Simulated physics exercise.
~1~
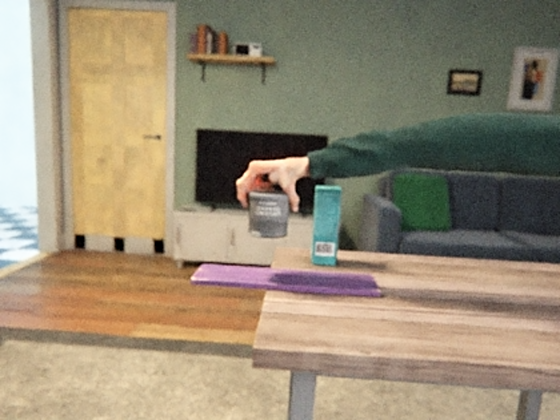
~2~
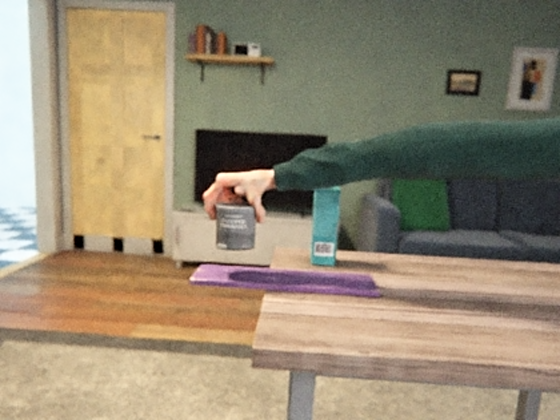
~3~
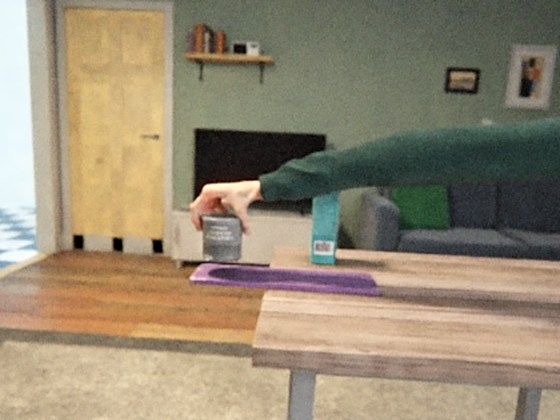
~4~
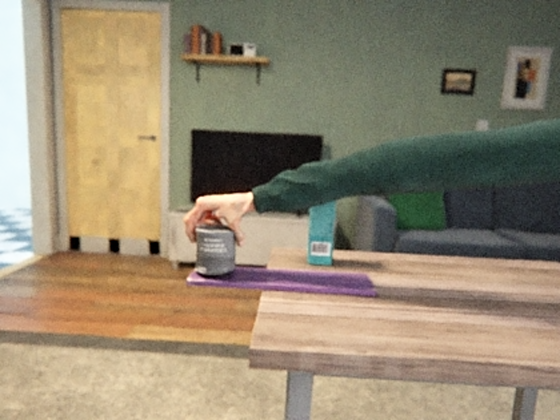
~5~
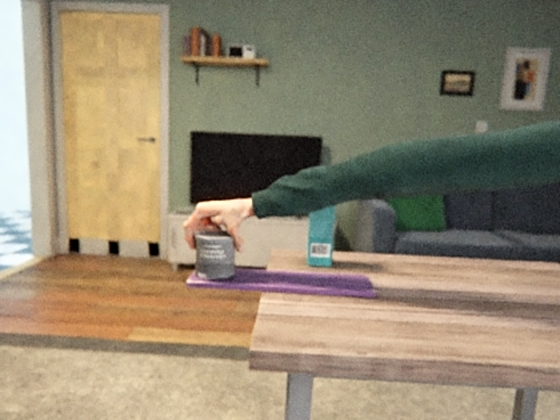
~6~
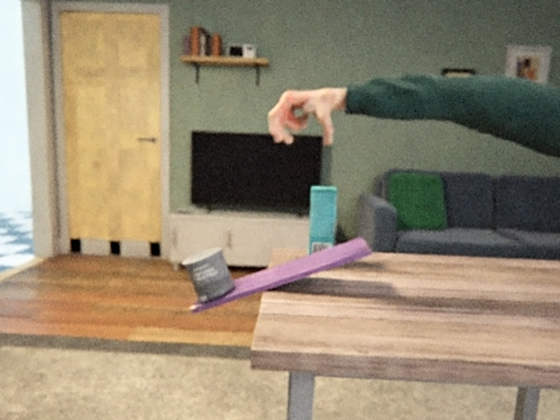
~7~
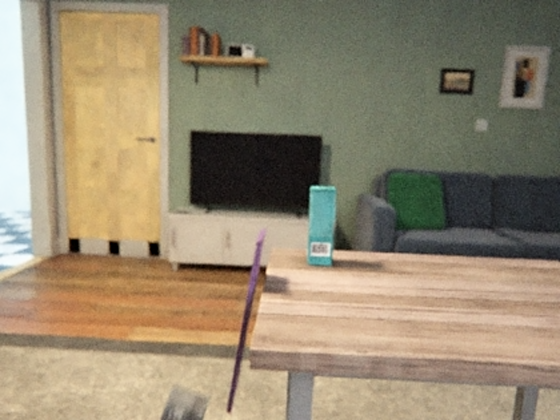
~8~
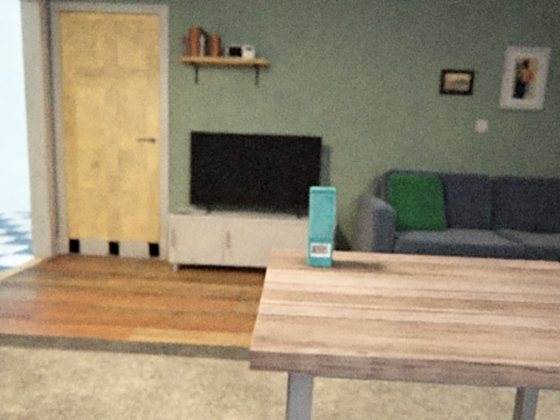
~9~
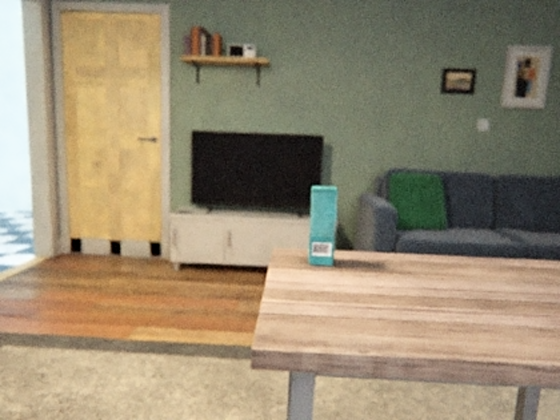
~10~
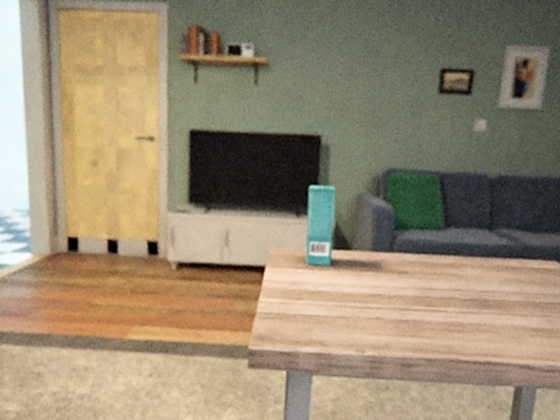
A purple board juts past the left edge of a wooden table in a living room, seen from the front by a slightly swaying camera. A turquoise carton stands near the table's left edge, with a television, a yellow door and a blue sofa behind. A hand in a green sleeve carries a grey tin leftward and lowers it onto the board's overhanging end. The hand lets go and draws back, and the board tips down to the left. Board and tin drop out of view, leaving the carton standing on the table.
